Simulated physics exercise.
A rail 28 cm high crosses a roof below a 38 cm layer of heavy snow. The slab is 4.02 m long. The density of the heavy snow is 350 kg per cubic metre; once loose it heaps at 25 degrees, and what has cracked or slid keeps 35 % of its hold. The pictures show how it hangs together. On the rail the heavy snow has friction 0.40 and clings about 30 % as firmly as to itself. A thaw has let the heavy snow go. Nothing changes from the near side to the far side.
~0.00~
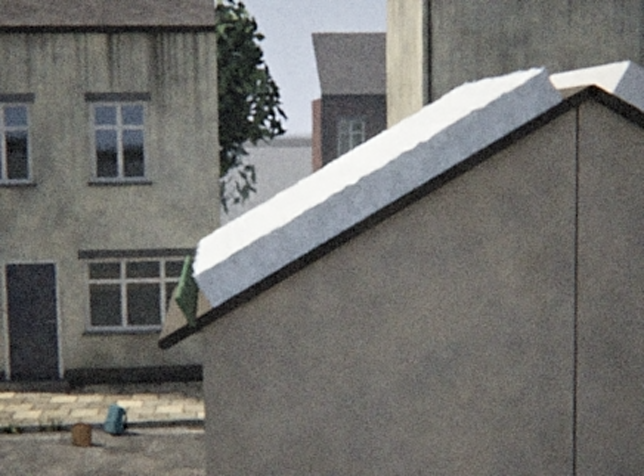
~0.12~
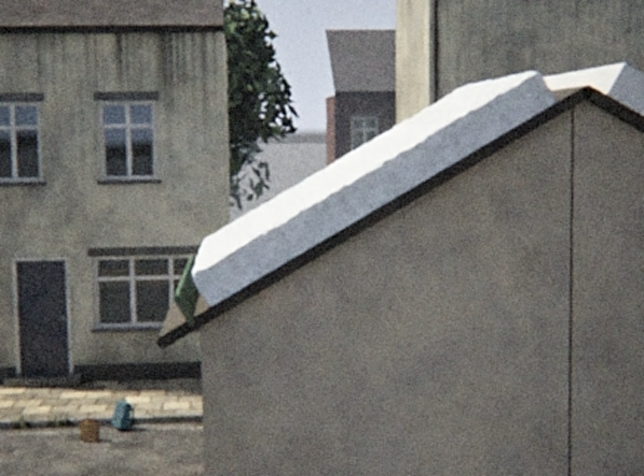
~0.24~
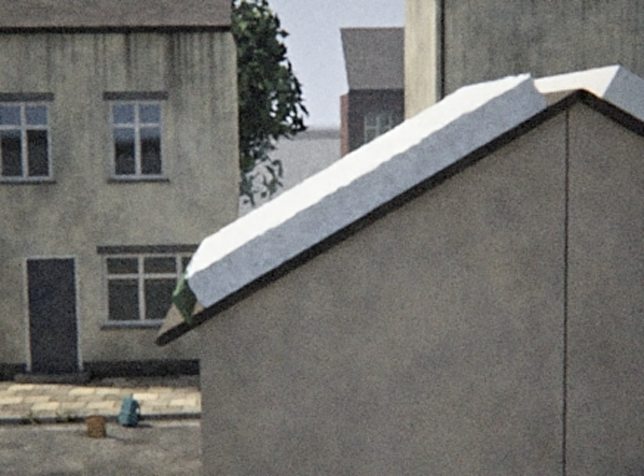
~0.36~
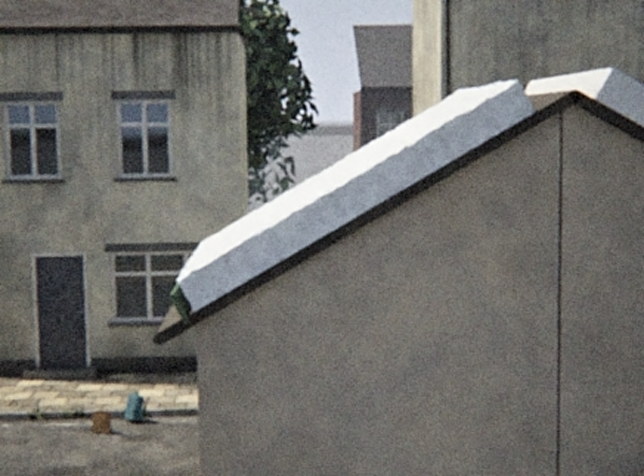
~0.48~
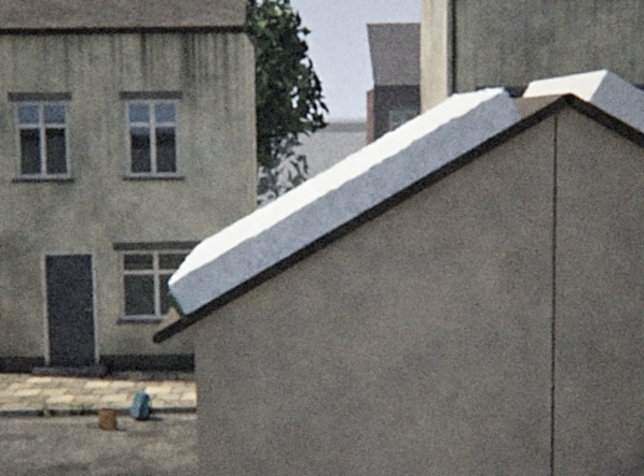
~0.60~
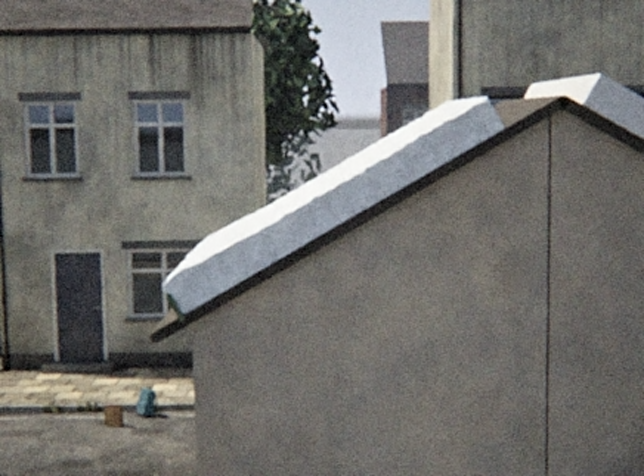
A thick slab of snow slid slowly down the left slope of a grey building's roof in one piece, opening a bare gap near the peak, while the house behind drifted rightward in view.
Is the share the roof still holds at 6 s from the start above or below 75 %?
The result is above 75 %.
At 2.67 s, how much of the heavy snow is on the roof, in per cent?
Near 90 %.
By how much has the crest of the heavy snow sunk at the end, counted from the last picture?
Roughly 0.3 m.
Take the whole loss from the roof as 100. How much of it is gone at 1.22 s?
About 0 %.
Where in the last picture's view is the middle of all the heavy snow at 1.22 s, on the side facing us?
Near (299, 224).
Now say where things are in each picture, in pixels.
Front end of the heavy snow at (196, 281), in the first picture.
Front end of the heavy snow at (193, 281), its middle shifted 1.3 cm, in the second picture.
Front end of the heavy snow at (188, 282), its middle shifted 5.3 cm, in the third picture.
Front end of the heavy snow at (179, 285), its middle shifted 12 cm, in the fourth picture.
Front end of the heavy snow at (170, 289), its middle shifted 22 cm, 2 % of it past the rail, in one piece, in the fifth picture.
Front end of the heavy snow at (164, 291), its middle shifted 32 cm, 3 % of it past the rail, in one piece, in the sixth picture.
By 1.22 s, 100 % of the snow is on the roof.
By 1.94 s, 96 % of the snow is on the roof.
By 2.67 s, 90 % of the snow is on the roof.
By 3.40 s, 88 % of the snow is on the roof.
By 6.00 s, at the end, 88 % of the snow is on the roof.
